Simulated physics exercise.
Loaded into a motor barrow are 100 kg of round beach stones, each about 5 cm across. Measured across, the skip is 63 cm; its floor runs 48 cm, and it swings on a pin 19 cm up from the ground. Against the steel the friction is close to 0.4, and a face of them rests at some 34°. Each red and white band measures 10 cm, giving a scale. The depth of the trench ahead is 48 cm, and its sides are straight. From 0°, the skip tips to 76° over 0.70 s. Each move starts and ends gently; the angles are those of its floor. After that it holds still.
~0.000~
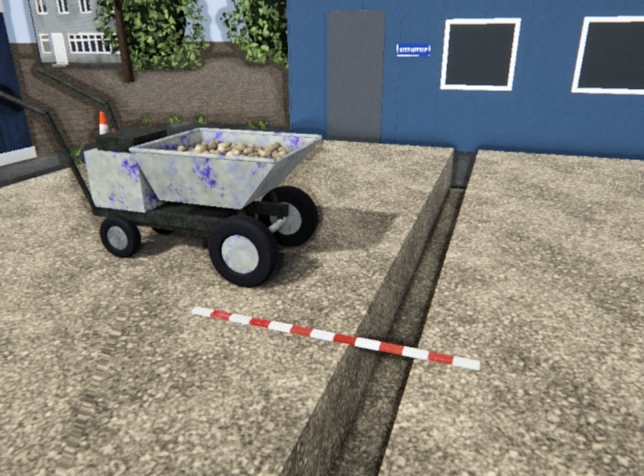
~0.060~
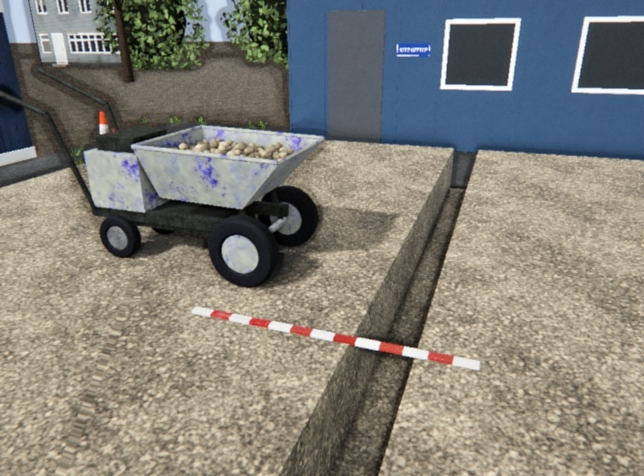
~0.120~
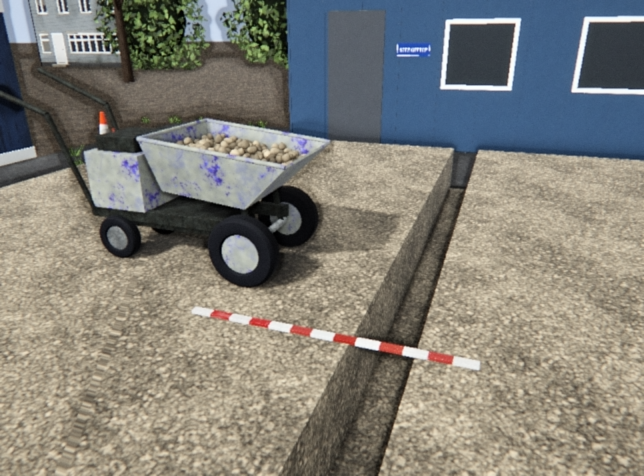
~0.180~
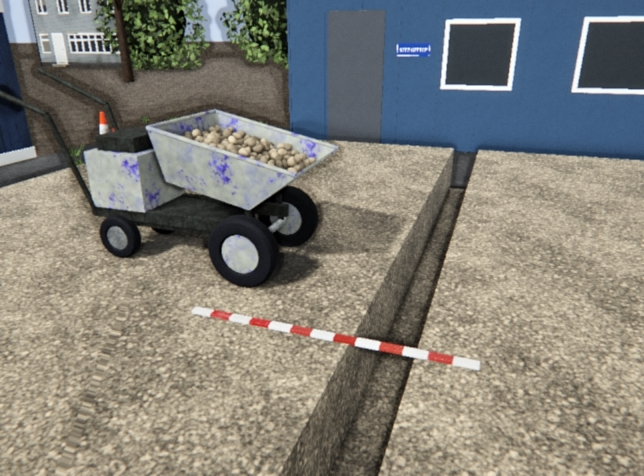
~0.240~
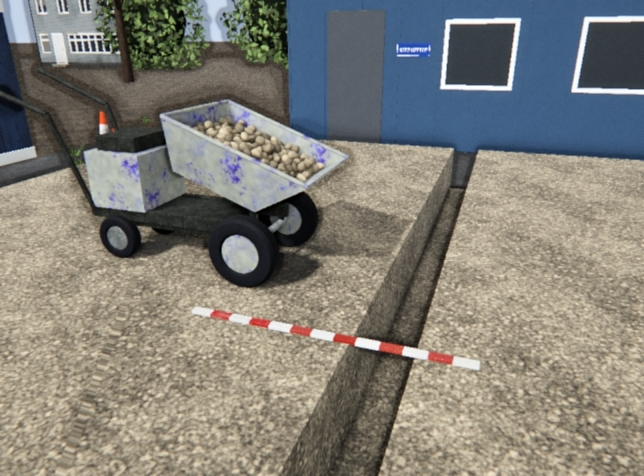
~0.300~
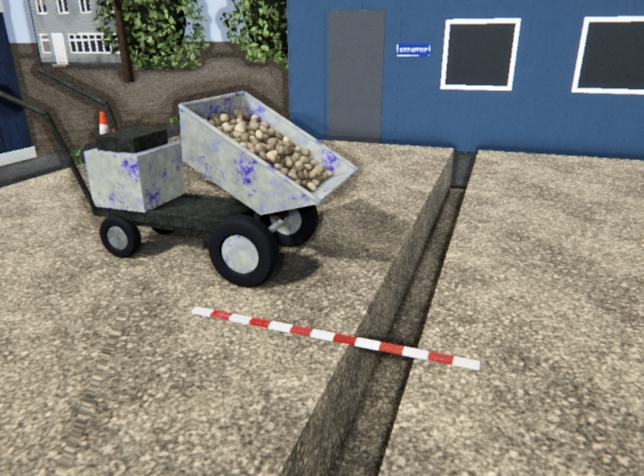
A grey, purple-blotched motor barrow loaded with round stones steadily tilting its skip down to the right beside a narrow trench.
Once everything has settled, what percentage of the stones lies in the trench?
I would say 83 percent.
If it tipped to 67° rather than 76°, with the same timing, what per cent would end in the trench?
In that case near 95 per cent.
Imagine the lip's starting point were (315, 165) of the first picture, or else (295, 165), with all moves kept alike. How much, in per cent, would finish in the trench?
First spot about 65, second spot about 85 per cent.
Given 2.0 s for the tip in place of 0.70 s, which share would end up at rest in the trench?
Close to 85 per cent then.
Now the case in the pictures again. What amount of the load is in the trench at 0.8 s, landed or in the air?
About 35%.
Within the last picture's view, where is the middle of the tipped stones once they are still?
Their middle ends up near (403, 347).
After 0.5 s the floor is at 64°; 100 % in the skip; the foremost stones are at (344, 237).
After 0.8 s the floor is at 76°; 52 % in the skip, 11 % short of the trench, 37 % in the trench; the foremost stones are at (430, 307).
After 1.1 s the floor is at 76°; 6 % in the skip, 13 % short of the trench, 76 % in the trench, 4 % past the trench; the foremost stones are at (530, 294).
After 3.1 s the floor is at 76°; 0 % in the skip, 13 % short of the trench, 83 % in the trench, 4 % past the trench; the foremost stones are at (631, 311).
